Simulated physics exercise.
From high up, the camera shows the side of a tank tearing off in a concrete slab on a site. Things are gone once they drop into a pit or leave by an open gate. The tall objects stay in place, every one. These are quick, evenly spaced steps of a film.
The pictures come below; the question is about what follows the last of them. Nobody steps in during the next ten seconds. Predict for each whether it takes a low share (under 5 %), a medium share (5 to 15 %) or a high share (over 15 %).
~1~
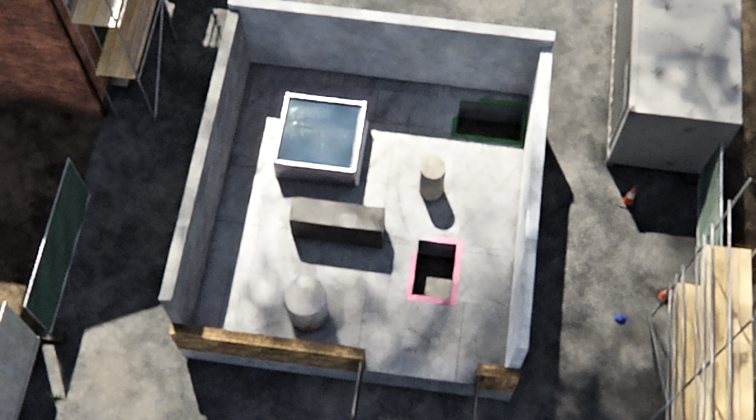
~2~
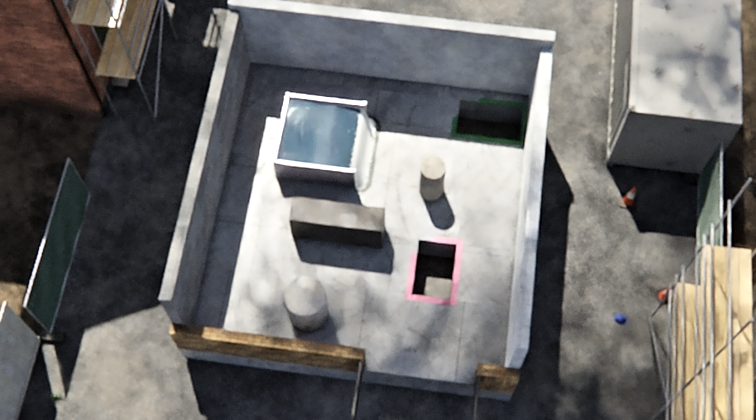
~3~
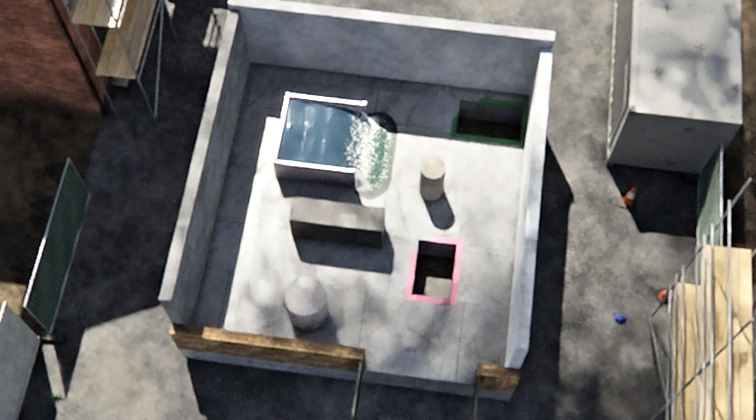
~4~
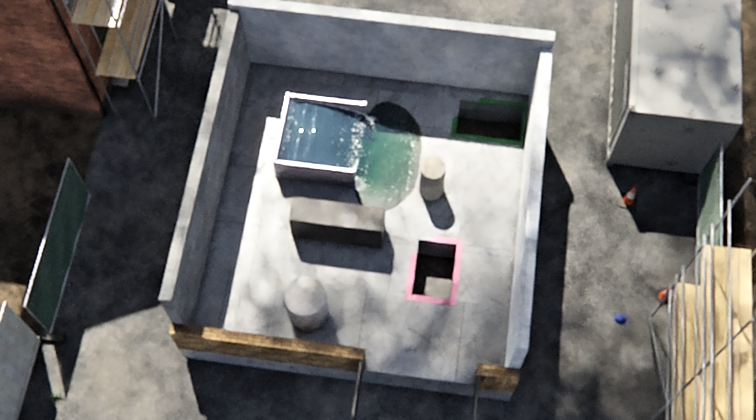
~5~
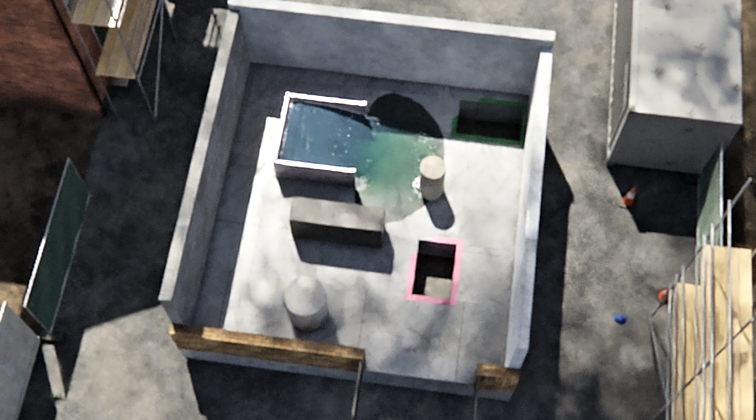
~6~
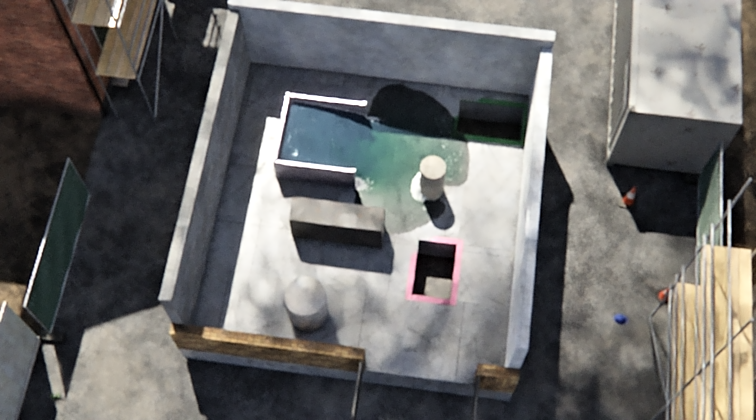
Prediction: The gate takes a medium share; the pink pit takes a high share; the green pit takes a high share.
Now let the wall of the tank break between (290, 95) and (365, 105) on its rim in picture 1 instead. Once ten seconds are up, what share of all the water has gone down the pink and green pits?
The pink pit takes 2 per cent and the green pit 35 per cent.
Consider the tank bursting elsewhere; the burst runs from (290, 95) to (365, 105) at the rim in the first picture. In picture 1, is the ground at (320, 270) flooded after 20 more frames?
Answer: Not flooded.
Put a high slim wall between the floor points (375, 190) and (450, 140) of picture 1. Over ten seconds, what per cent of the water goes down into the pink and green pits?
I'd say the pink pit takes roughly 6 %, the green pit roughly 55 %.
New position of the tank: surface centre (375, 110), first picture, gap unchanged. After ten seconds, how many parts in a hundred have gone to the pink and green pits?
The pink pit gets 6 per cent, the green pit 65 per cent.
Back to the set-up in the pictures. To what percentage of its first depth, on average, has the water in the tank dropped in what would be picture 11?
Estimate: Close to 44 %.
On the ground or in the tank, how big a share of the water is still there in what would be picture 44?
I reckon around 36 in a hundred.
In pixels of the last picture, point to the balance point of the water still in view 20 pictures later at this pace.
I'd point to (414, 183).
A moment on, water covers 25 % of the floor; the gate 0 %, the pink pit 1 %, the green pit 3 %.
Next, water covers 30 % of the floor; the gate 0 %, the pink pit 6 %, the green pit 14 %.
Then, water covers 40 % of the floor; the gate 0 %, the pink pit 11 %, the green pit 30 %.
Later, water covers 45 % of the floor; the gate 5 %, the pink pit 17 %, the green pit 42 %.
In the end, water covers 40 % of the floor; the gate 10 %, the pink pit 21 %, the green pit 47 %.
